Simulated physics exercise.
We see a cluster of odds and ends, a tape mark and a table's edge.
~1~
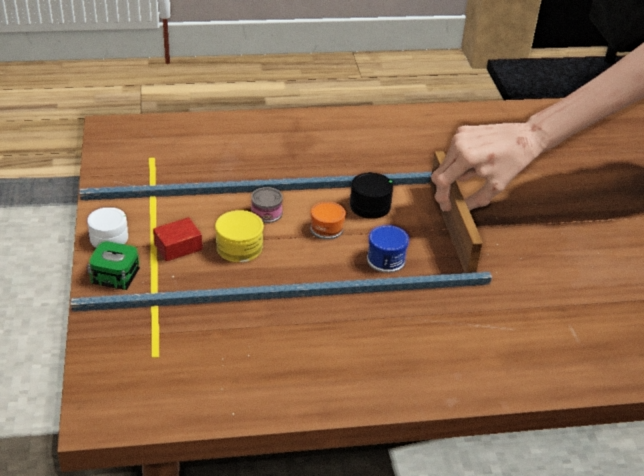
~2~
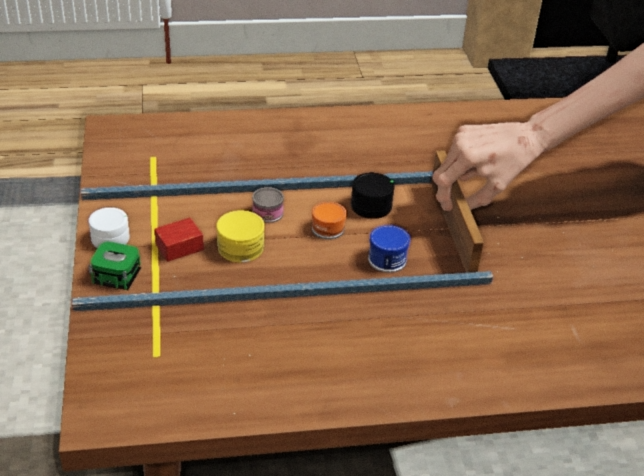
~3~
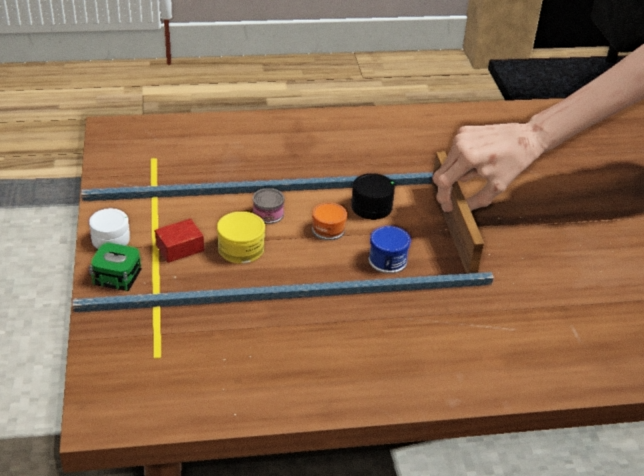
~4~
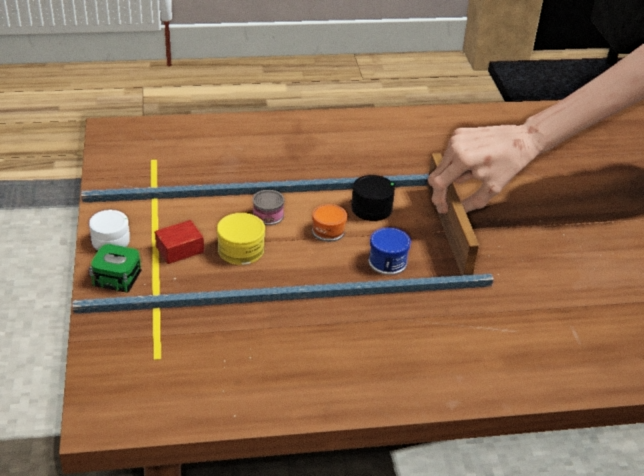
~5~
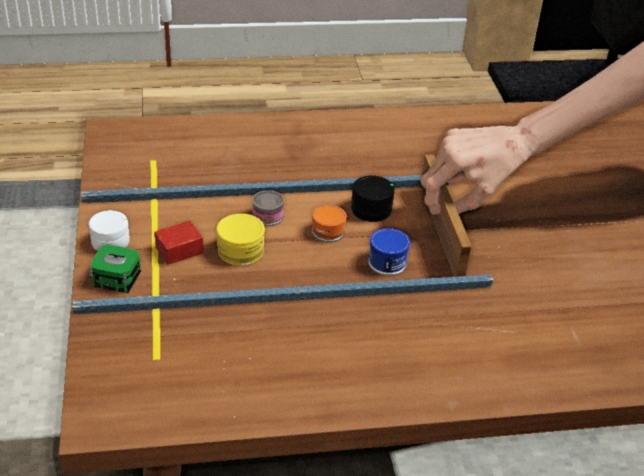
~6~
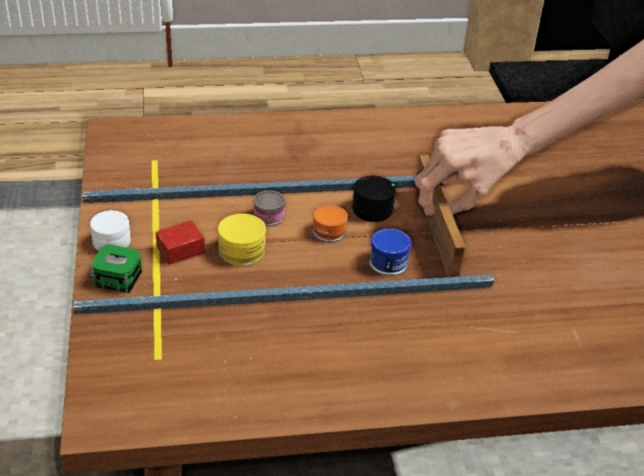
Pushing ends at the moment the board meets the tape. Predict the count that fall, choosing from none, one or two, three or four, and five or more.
The count that fall is one or two.
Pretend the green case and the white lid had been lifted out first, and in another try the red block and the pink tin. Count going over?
Result: 0, then 0.
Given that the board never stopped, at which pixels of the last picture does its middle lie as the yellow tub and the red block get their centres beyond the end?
Yellow tub over the end: About (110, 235). Red block over the end: About (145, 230).
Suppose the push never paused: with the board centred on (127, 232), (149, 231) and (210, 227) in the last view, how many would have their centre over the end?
Respectively 4, 1 and 0.
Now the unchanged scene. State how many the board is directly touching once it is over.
In total, 3.
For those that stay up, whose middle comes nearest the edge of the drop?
It's the red block that ends nearest.
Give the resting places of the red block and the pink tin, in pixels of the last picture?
The red block at (91, 238), the pink tin at (98, 216).
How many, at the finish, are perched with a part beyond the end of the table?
Overhanging ones - 2.
Soon after, none off yet; white lid at rest near (111, 232); green case at rest near (117, 269); red block at rest near (180, 243).
Then, none off yet; white lid at rest near (111, 232); green case at rest near (117, 269); red block moved about its own width near (150, 241).
At rest, the number that fall off is one or two; fallen, white lid.
